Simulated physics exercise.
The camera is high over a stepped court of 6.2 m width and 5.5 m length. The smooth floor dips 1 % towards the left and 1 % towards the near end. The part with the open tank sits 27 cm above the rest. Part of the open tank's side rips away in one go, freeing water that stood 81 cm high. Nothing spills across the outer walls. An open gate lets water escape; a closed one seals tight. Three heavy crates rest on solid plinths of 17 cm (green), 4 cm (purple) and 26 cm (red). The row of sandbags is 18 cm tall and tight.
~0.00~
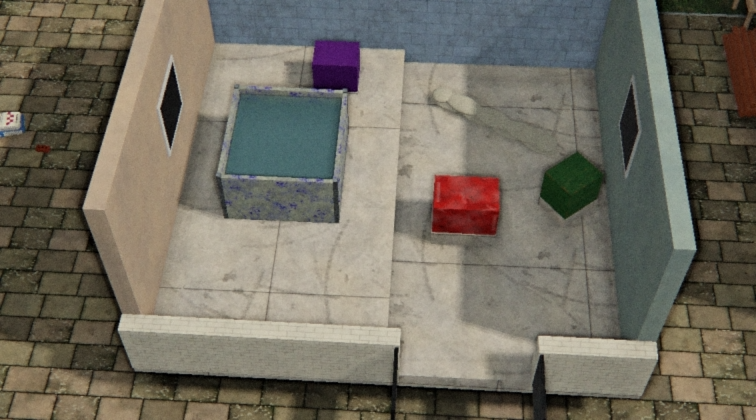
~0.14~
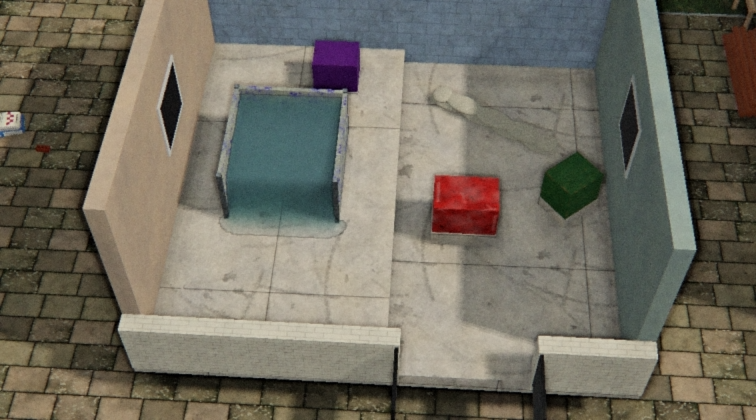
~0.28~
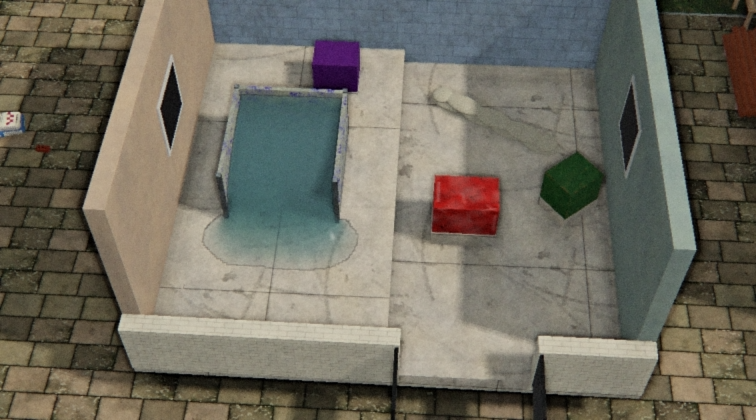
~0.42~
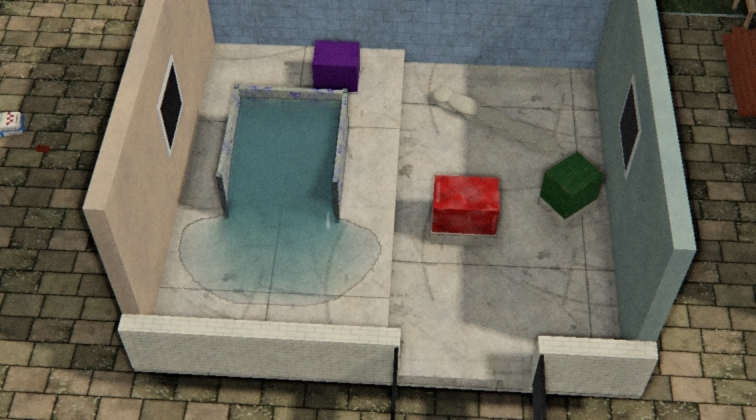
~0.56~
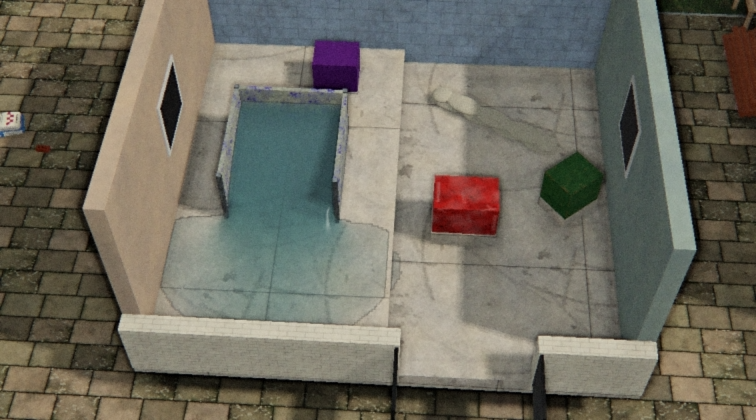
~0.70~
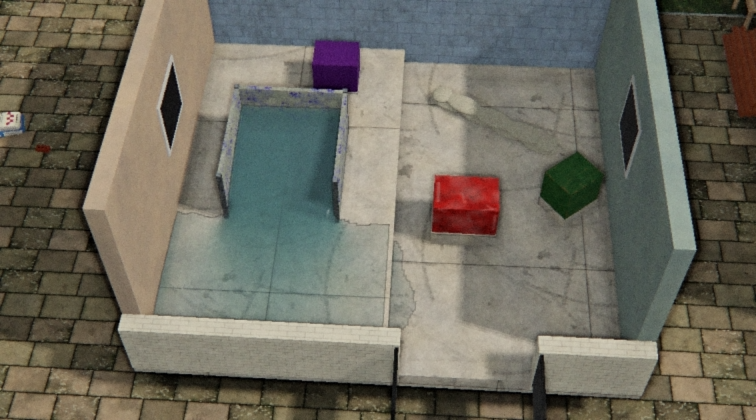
Water bursting from the torn front of a marbled open tank, fanning across the pale floor and spreading past the step's edge.
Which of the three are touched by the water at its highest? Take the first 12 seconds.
The green crate gets wet; the purple crate gets wet; the red crate stays dry.
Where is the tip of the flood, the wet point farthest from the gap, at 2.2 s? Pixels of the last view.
Near (623, 369).
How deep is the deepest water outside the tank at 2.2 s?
Roughly 38 cm.
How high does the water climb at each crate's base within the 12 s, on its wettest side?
Peaks in cm: Green 21, purple 11, red 13.
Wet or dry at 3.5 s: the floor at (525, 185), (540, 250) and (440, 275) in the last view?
In that order: Dry, wet, flooded.
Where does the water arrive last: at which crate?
Last comes the purple one.
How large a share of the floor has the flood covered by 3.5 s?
Some 55 per cent of it.
After 1.4 s water covers 25 % of the floor and is deepest (56 cm) near (150, 336); green plinth not reached, purple plinth not reached, red plinth reached.
After 2.2 s water covers 30 % of the floor and is deepest (38 cm) near (150, 336); green plinth not reached, purple plinth not reached, red plinth reached.
After 3.5 s water covers 55 % of the floor and is deepest (20 cm) near (593, 343); green plinth reached, purple plinth not reached, red plinth reached.
After 7.0 s water covers 85 % of the floor and is deepest (12 cm) near (595, 368); green plinth reached, purple plinth reached, red plinth reached.
After 12.0 s water covers 95 % of the floor and is deepest (8 cm) near (158, 300); highest at the green plinth 21 cm, highest at the purple plinth 11 cm, highest at the red plinth 13 cm.
